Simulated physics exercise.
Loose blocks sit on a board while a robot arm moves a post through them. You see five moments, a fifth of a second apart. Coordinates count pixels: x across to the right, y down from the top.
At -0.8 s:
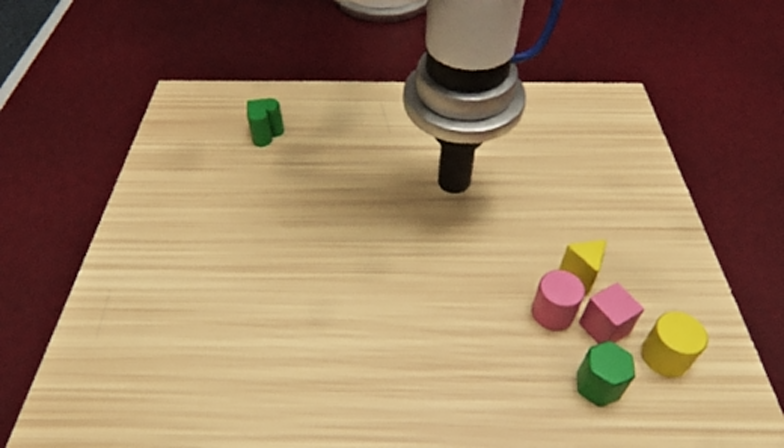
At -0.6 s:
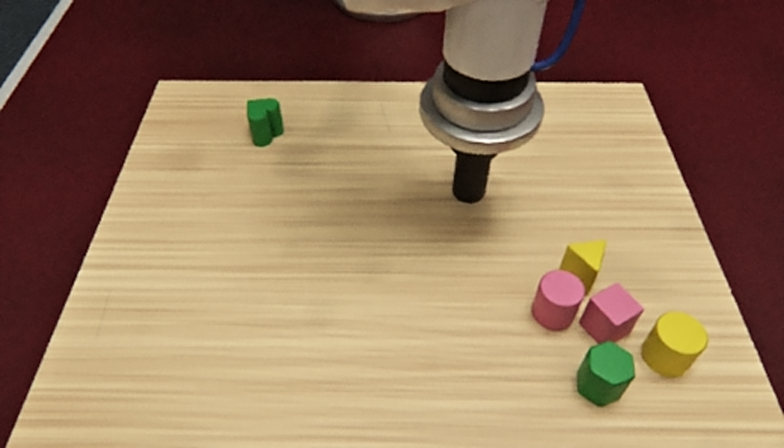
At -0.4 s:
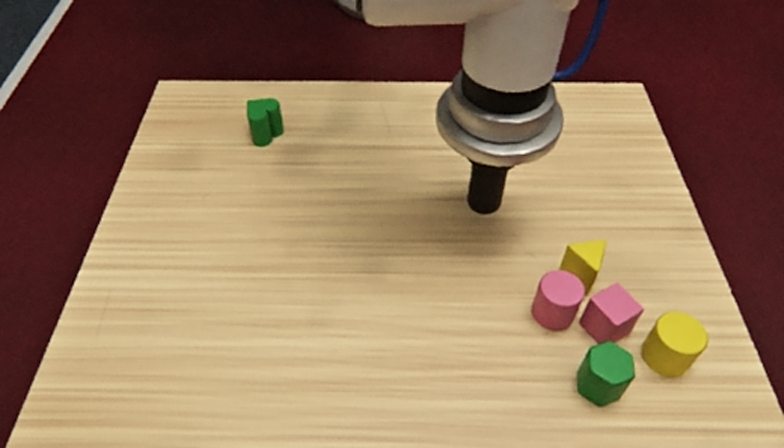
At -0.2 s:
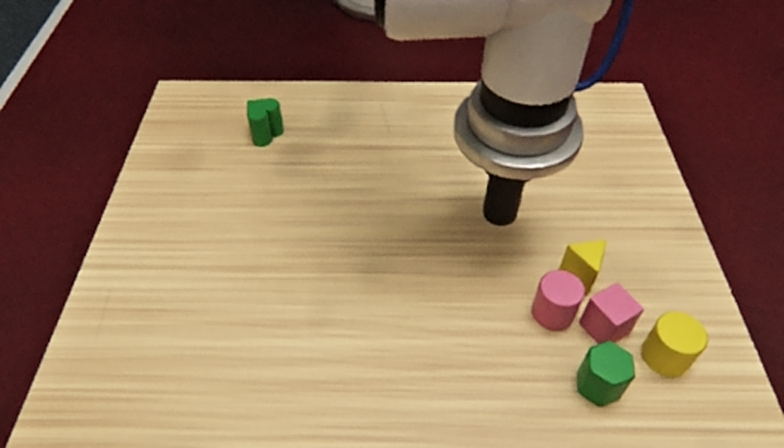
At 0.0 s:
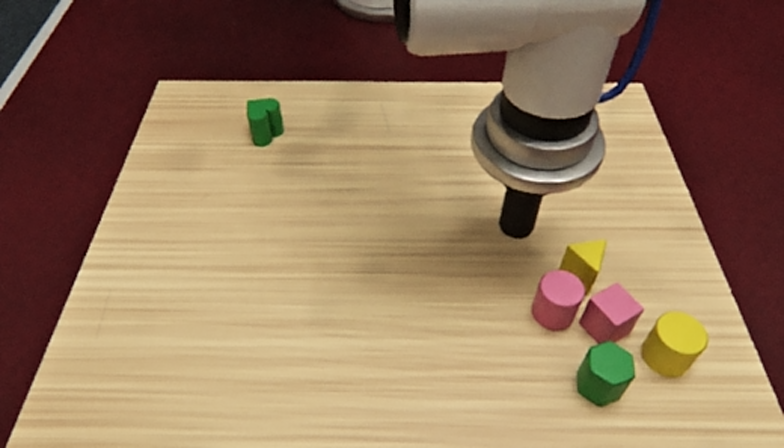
A robot arm holding a dark post starts near the upper middle of a wooden board and moves steadily down and to the right. It draws closer to a cluster of pink, yellow and green blocks, with all the blocks staying still, including a separate green one at the upper left.
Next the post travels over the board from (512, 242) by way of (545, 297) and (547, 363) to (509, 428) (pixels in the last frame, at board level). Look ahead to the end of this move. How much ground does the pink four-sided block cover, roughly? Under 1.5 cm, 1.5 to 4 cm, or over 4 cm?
My prediction: Under 1.5 cm.
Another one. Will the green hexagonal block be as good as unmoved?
It seems not.
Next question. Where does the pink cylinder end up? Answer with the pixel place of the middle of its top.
Somewhere near (587, 396).
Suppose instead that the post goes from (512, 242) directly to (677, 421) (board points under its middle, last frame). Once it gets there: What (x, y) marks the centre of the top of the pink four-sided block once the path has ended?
I predict (723, 374).
The first path, step by step. One third of the way, post (550, 283); pink cylinder (571, 306).
Two thirds of the way, post (552, 351); pink cylinder (588, 376); green hexagonal block (638, 394), turned 45° anticlockwise.
At the end, post (513, 417); pink cylinder (587, 396); green hexagonal block (639, 396), turned 50° anticlockwise; pink four-sided block not moved.
